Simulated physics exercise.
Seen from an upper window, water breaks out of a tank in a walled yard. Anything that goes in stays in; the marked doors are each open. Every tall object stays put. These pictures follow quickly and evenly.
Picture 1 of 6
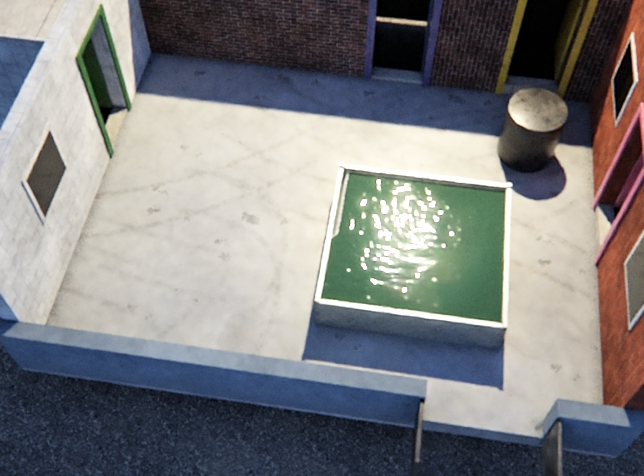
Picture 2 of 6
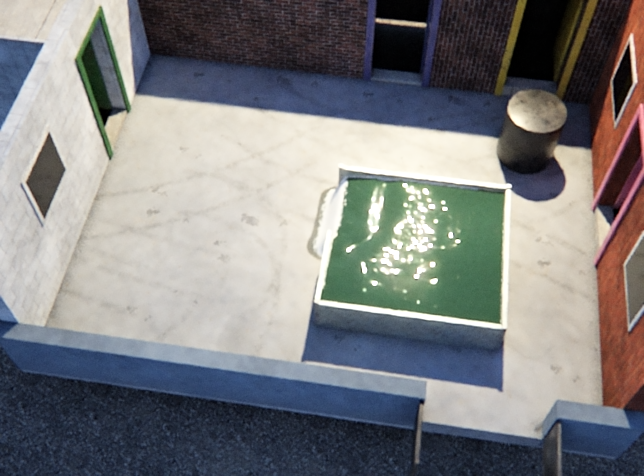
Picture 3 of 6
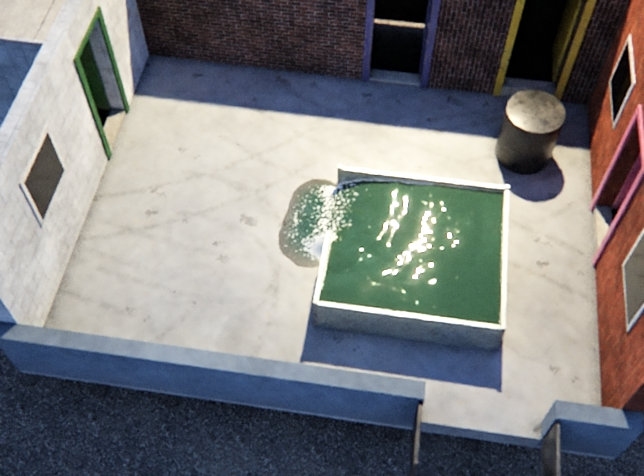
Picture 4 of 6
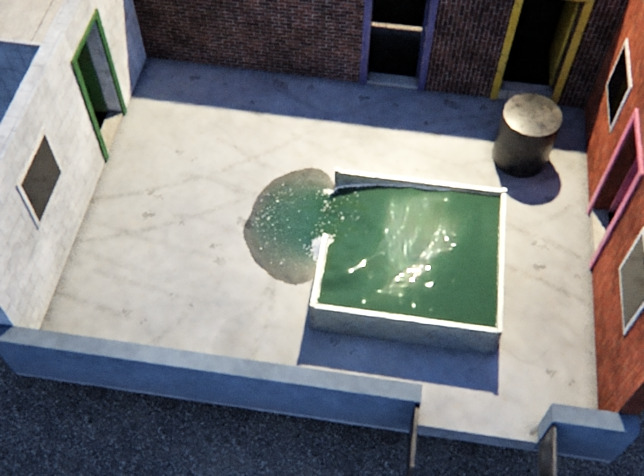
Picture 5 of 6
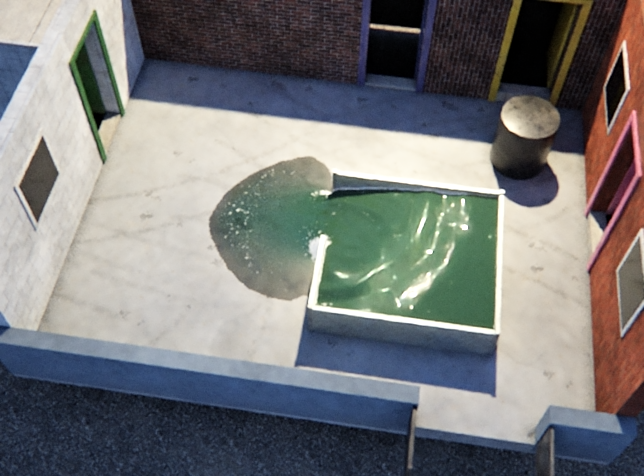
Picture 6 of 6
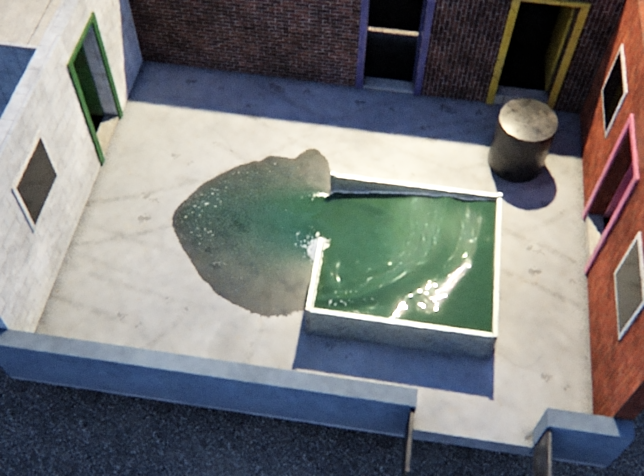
The clip opens on a sunlit walled yard, seen from above, with green water glinting in a square, white-rimmed tank. Water bursts through the tank's left side onto the pale paving, then spreads leftward in a widening dark patch while the water inside ripples and its level drops slightly.
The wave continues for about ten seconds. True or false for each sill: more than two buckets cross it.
Pink door - false; blue door - false; green door - true; yellow door - false.
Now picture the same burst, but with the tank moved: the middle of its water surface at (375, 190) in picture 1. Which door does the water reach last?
I'd go with the pink door.
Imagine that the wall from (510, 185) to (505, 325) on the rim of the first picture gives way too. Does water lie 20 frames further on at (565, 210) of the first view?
Answer: Covered.
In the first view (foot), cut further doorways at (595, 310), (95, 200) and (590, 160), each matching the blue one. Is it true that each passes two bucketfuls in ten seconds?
Note: Door one undershoots; door two overshoots; door three undershoots.
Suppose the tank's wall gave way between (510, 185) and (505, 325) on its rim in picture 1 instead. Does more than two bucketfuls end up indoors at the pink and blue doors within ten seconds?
Put simply: The pink one clears the cutoff; as for the blue one, it falls below the cutoff.
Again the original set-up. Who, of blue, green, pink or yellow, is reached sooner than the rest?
It's the green one.
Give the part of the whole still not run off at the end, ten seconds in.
Roughly 96 parts in a hundred.
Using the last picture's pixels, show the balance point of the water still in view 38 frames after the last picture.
Close to pixel (269, 227).
A moment on, water covers 25 % of the floor; the pink door not reached, the blue door not reached, the green door not reached, the yellow door not reached.
Next, water covers 40 % of the floor; the pink door not reached, the blue door not reached, the green door under two buckets in, the yellow door not reached.
Then, water covers 45 % of the floor; the pink door not reached, the blue door not reached, the green door over two buckets in, the yellow door not reached.
Later, water covers 65 % of the floor; the pink door not reached, the blue door wet at the sill, nothing in, the green door far over two buckets in, the yellow door not reached.
In the end, water covers 95 % of the floor; the pink door wet at the sill, nothing in, the blue door wet at the sill, nothing in, the green door far over two buckets in, the yellow door wet at the sill, nothing in.
